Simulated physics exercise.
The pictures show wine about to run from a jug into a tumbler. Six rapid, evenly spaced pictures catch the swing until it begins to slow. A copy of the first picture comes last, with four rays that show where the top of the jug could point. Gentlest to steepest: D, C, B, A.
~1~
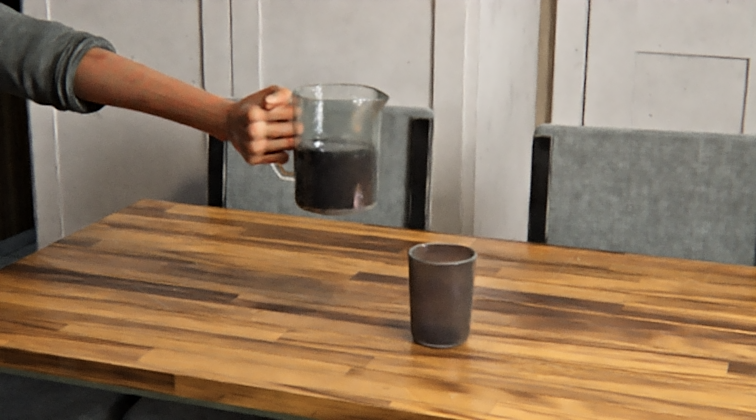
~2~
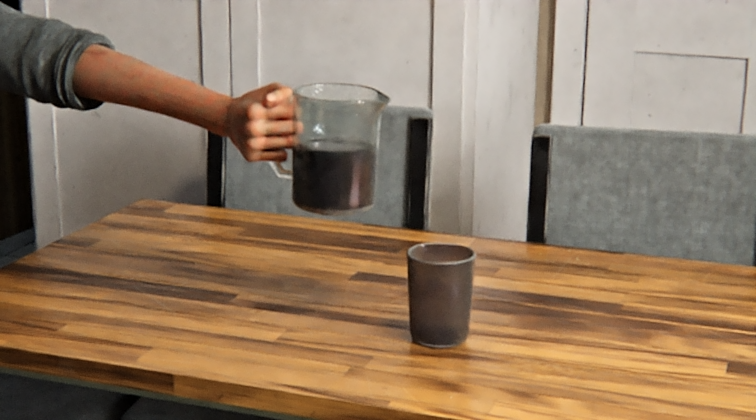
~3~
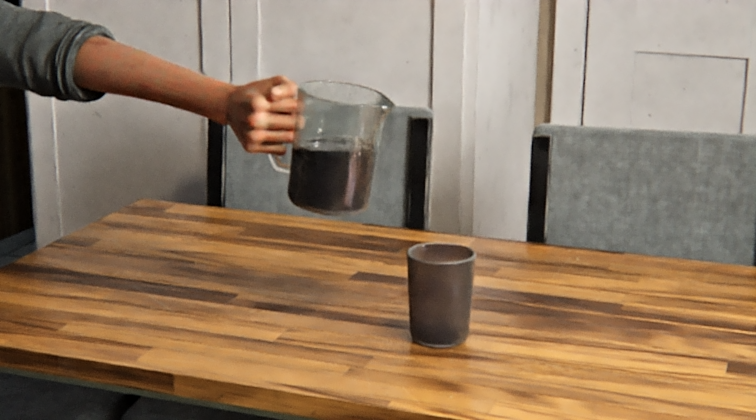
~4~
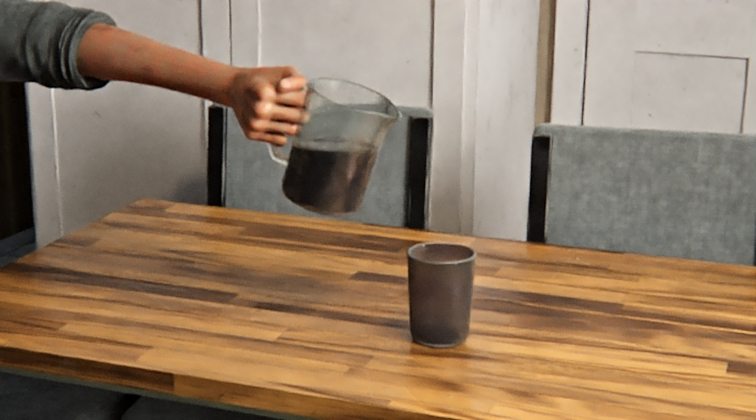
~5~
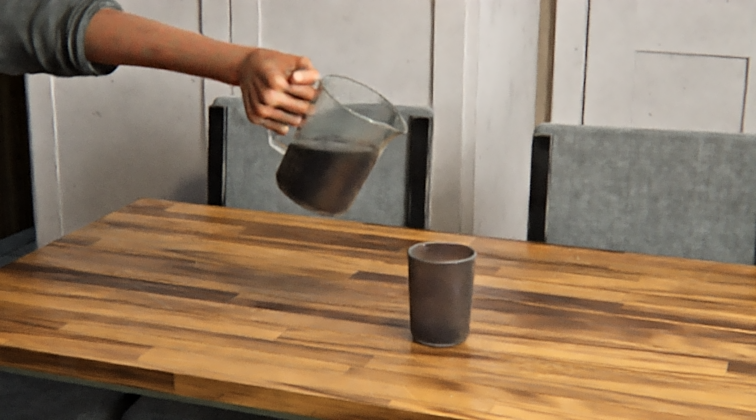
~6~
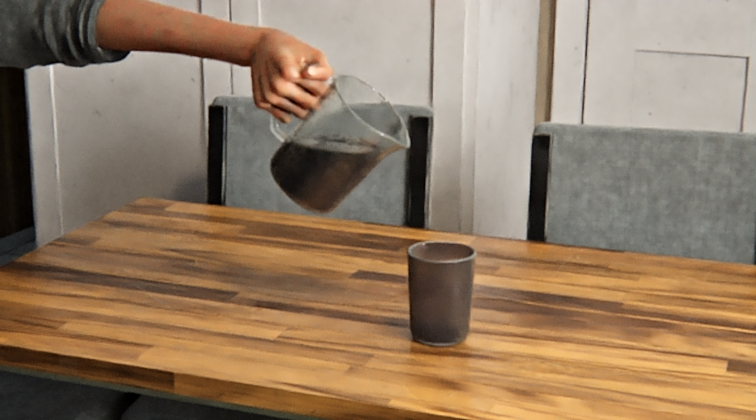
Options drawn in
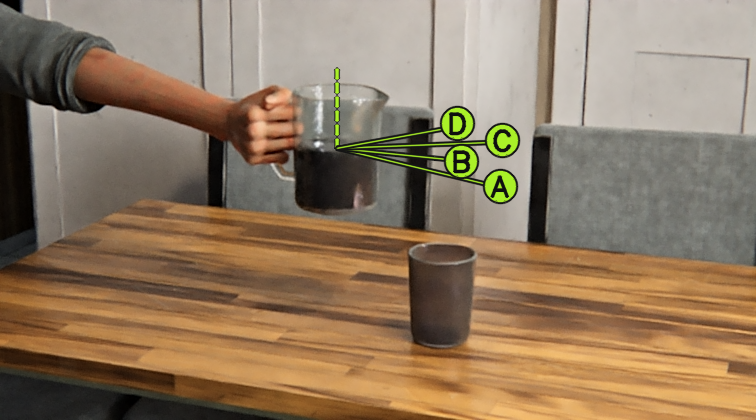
The video shows a hand holding a glass jug of dark liquid above a wooden table, to the left of a dark tumbler. The hand gradually tilts the jug to the right while the tumbler stays still.
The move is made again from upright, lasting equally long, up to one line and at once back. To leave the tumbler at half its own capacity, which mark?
Take D.
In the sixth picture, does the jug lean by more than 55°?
No.
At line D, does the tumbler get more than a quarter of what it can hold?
Yes, clearly.
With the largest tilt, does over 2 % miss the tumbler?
Yes, it does.
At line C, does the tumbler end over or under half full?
Over.
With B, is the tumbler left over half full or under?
Over half.
On the marked copy, A at (483, 183); B at (443, 159); C at (485, 142); D at (441, 129).
If A is chosen, the tumbler ends with about 91 % of what it can hold; 16 % of the wine is spilt.
If B is chosen, the tumbler ends with about 78 % of what it can hold; 13 % of the wine is spilt.
If C is chosen, the tumbler ends with about 66 % of what it can hold; 7 % of the wine is spilt.
If D is chosen, the tumbler ends with about 52 % of what it can hold.
